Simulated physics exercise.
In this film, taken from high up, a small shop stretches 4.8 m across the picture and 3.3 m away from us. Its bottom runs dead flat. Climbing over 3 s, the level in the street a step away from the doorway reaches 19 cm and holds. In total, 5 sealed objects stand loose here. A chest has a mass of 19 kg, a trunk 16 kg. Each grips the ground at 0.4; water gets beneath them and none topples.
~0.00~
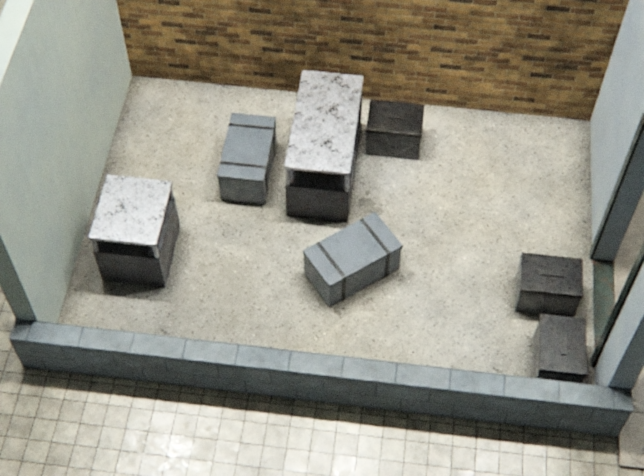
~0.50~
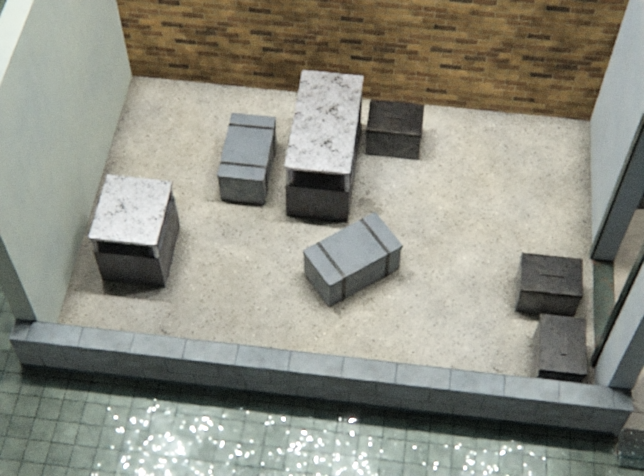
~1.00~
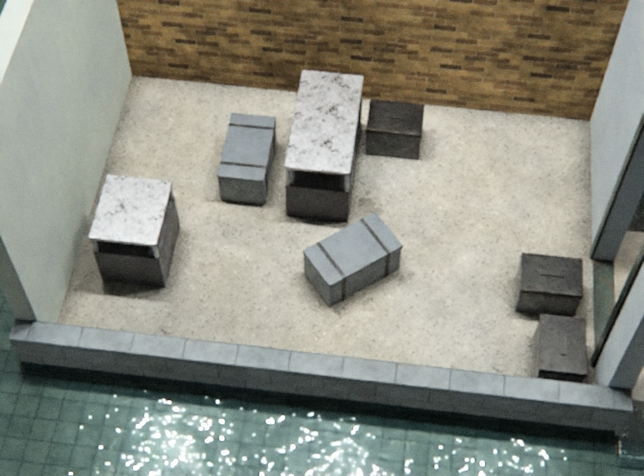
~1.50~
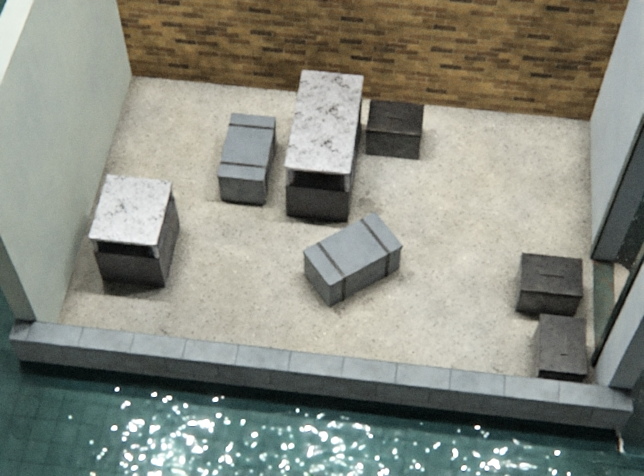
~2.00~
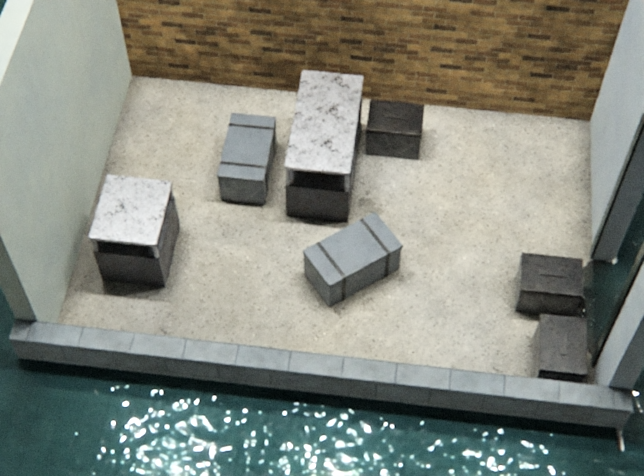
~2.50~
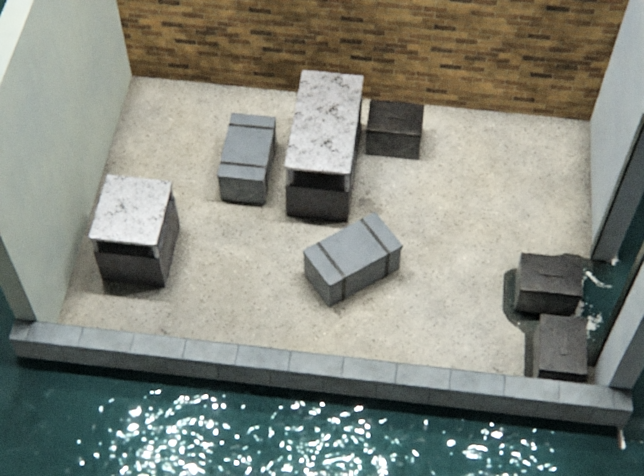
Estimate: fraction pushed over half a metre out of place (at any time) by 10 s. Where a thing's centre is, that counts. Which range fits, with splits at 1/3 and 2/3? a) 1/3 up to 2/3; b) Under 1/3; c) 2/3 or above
1/3 up to 2/3.
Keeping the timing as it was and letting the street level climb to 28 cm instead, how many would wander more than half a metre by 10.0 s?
The count would be 4.
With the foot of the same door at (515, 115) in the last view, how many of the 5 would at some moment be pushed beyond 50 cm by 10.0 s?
In that case the number is 3.
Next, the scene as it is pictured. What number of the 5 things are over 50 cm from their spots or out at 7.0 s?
At that time I count 3.
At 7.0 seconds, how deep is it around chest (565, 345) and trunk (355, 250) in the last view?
Depths: Near 6 cm, then near 3 cm.
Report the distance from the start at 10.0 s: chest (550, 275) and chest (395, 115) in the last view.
150 cm and 30 cm respectively.
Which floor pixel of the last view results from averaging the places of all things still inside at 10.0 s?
Averaged position, last view: Near pixel (314, 215).
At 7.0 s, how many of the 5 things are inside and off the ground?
Count: 0.
After 3.5 s 0 of 5 are over 50 cm from their spots; 0 afloat.
After 4.5 s 1 of 5 are over 50 cm from their spots; 0 afloat.
After 7.0 s 3 of 5 are over 50 cm from their spots; 0 afloat.
After 10.0 s 3 of 5 are over 50 cm from their spots, and 3 have been at some point; 2 afloat.
